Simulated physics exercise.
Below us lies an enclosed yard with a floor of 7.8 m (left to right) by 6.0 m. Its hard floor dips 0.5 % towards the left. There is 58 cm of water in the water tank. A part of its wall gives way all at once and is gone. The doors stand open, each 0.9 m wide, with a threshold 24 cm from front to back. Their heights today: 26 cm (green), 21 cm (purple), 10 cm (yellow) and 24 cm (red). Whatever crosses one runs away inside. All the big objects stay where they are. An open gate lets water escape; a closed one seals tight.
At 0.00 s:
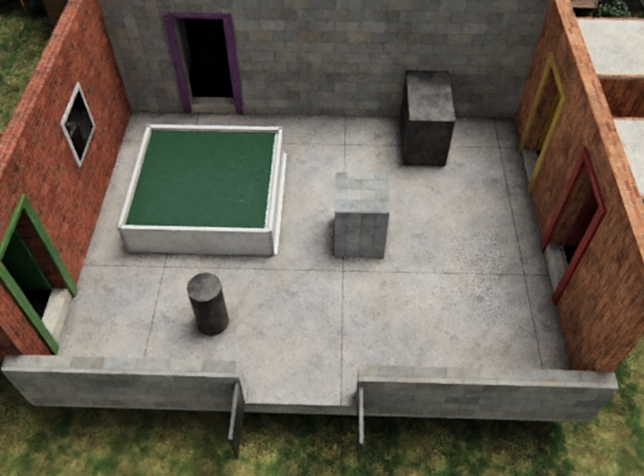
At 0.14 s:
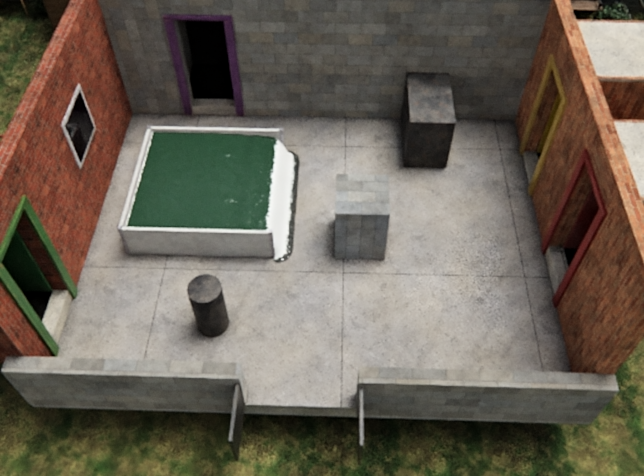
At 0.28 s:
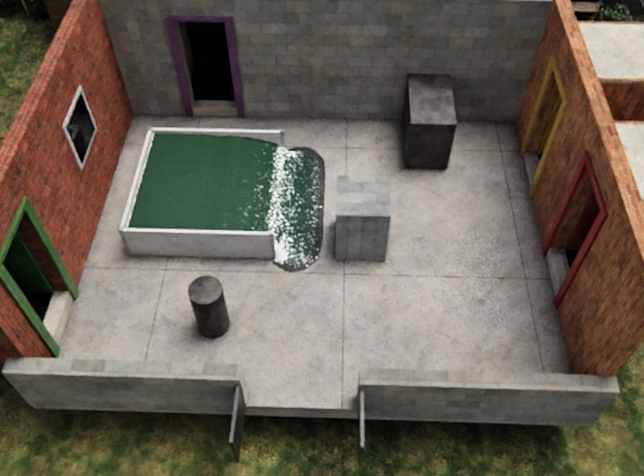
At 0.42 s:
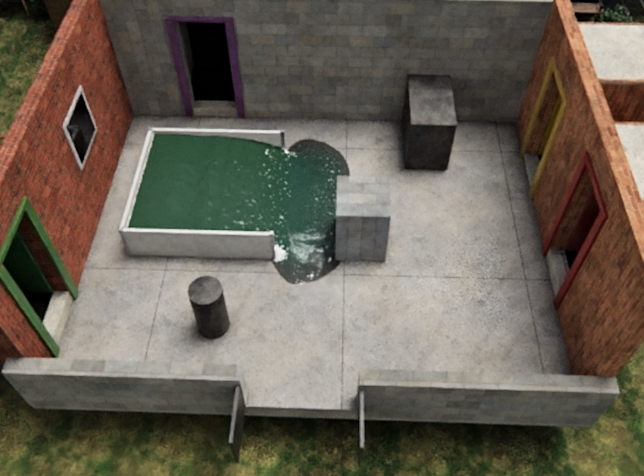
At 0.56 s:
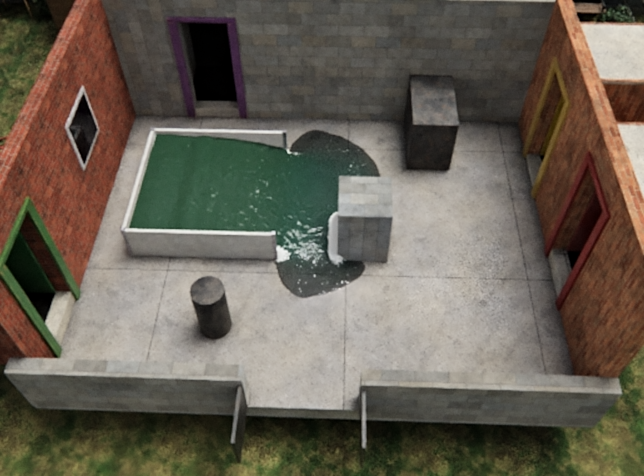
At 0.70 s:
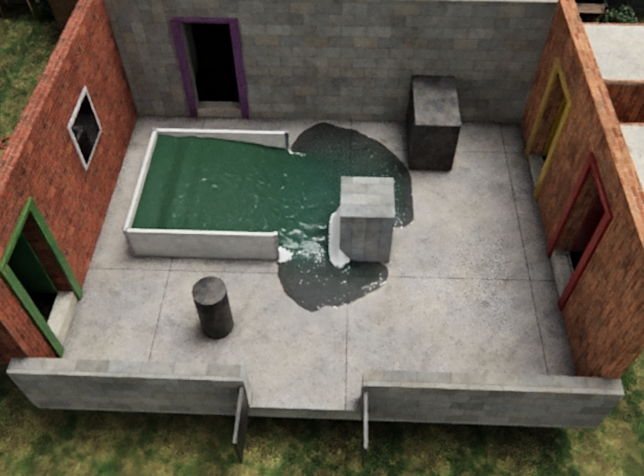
In the video, green water sits in a low tank in a walled yard until the tank's right side gives way, and the water pours out across the grey floor, spreading around a pale block towards a darker one.
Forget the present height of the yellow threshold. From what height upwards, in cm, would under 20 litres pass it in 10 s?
At least 21 cm or so.
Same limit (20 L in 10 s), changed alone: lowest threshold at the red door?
Roughly 7.5 cm at red.
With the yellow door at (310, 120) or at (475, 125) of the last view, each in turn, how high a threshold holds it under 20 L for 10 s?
About 8.0 and 12.0 cm.
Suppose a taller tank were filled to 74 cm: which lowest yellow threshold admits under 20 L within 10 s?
About 29 cm.
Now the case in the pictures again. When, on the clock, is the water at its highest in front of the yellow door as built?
Near 2.4 s.
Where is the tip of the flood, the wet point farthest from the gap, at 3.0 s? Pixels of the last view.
Around (579, 402).
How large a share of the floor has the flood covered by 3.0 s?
About 60 per cent.
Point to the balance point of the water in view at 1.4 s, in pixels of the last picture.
Around (271, 205).
After 1.4 s water covers 30 % of the floor, deepest (40 cm) near (336, 231); it has not reached the yellow door.
After 3.0 s water covers 60 % of the floor, deepest (34 cm) near (402, 128); 21 cm at the yellow door, 83 litres in over its 10 cm threshold.
After 10.0 s water covers 100 % of the floor, deepest (14 cm) near (62, 352); 6 cm at the yellow door, 141 litres in over its 10 cm threshold.
At the yellow door as built, the water arrived by 1.5 s and peaked near 23 cm at 2.4 s.
Run again over the same 10 s with other heights there, 41 litres in over 17.5 cm, 10 litres over 23.5 cm. The limit of 20 litres is kept from about 21 cm up.
